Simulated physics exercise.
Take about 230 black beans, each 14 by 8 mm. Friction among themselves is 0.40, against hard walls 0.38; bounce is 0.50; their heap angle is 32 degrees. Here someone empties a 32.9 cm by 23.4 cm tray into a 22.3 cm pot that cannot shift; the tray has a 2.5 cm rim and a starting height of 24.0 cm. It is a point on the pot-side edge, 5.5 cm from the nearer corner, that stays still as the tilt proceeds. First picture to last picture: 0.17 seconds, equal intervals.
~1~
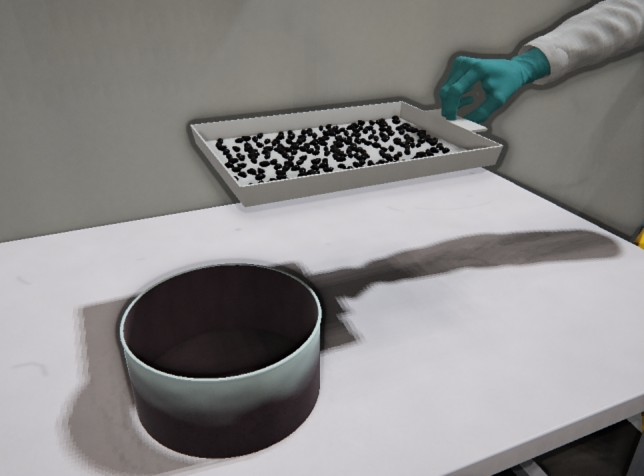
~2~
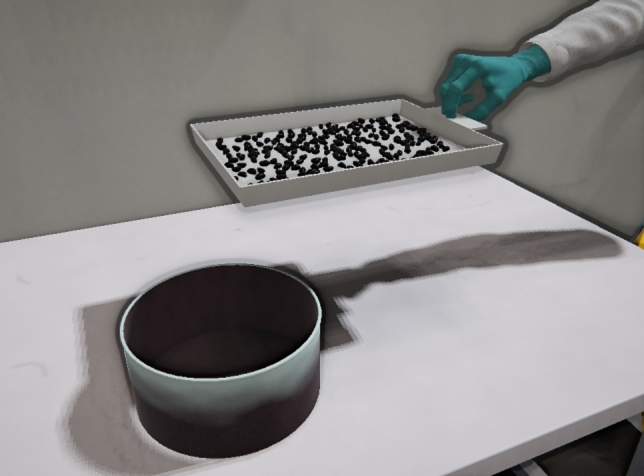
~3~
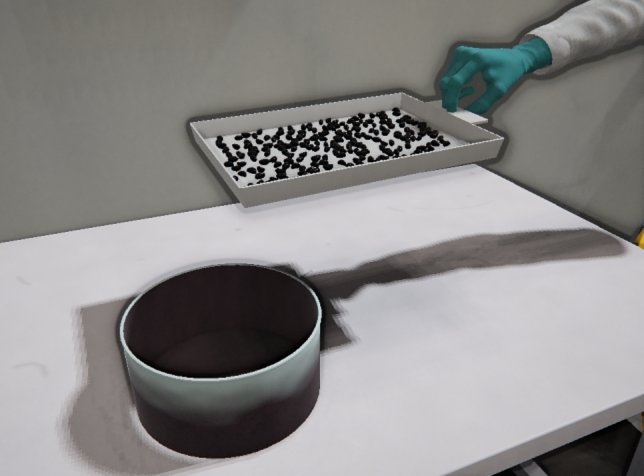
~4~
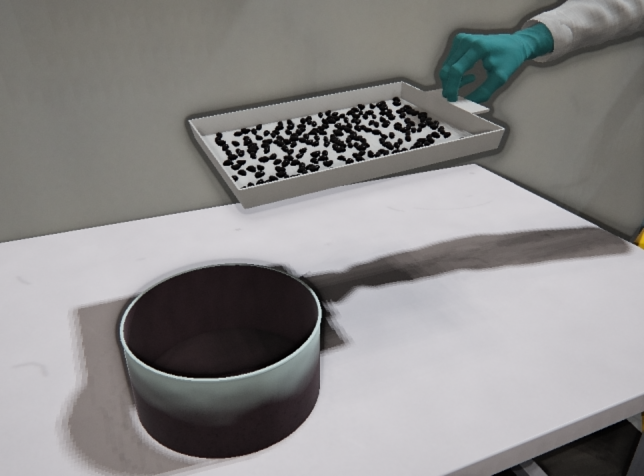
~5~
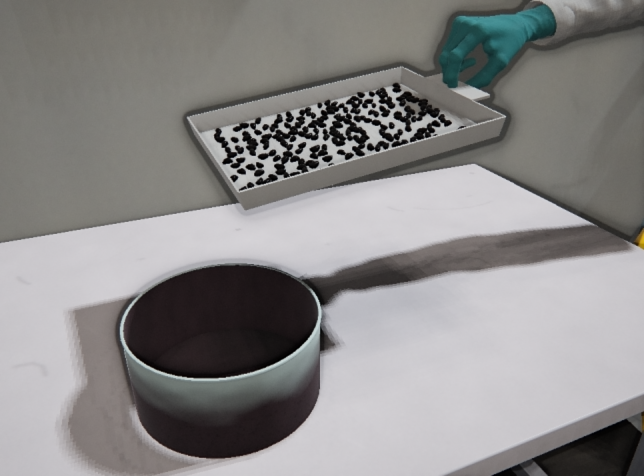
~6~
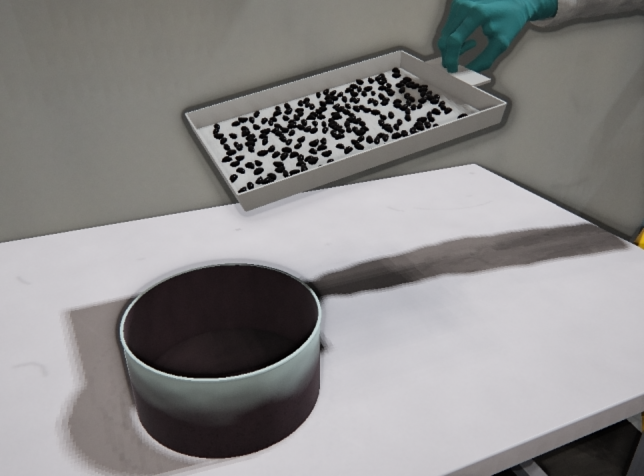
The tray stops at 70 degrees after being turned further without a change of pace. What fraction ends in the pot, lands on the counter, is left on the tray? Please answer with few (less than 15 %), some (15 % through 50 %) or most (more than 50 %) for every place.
Pot: Most, counter: Few, left on the tray: Some.
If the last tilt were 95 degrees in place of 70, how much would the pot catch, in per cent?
95 per cent.
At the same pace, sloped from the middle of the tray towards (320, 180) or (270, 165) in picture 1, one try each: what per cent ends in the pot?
About 75 and 40 per cent.
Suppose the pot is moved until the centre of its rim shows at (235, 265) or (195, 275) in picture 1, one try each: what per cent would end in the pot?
10 % and 25 %.
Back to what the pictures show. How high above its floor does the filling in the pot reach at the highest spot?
Some 2.0 cm up.
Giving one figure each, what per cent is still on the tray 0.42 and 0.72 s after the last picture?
The figures go 100 and then 40.
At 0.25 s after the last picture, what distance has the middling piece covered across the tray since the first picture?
Roughly 3 cm.
Then, 0.25 s after the last picture, tilt 41 degrees; the tray holds 100 %, the pot 0 %.
Then, 0.42 s after the last picture, tilt 60 degrees; the tray holds 100 %, the pot 0 %.
Then, 0.72 s after the last picture, tilt 70 degrees; the tray holds 40 %, the pot 45 %.
In the end, pot 75 %, counter 0 %, tray 25 %.
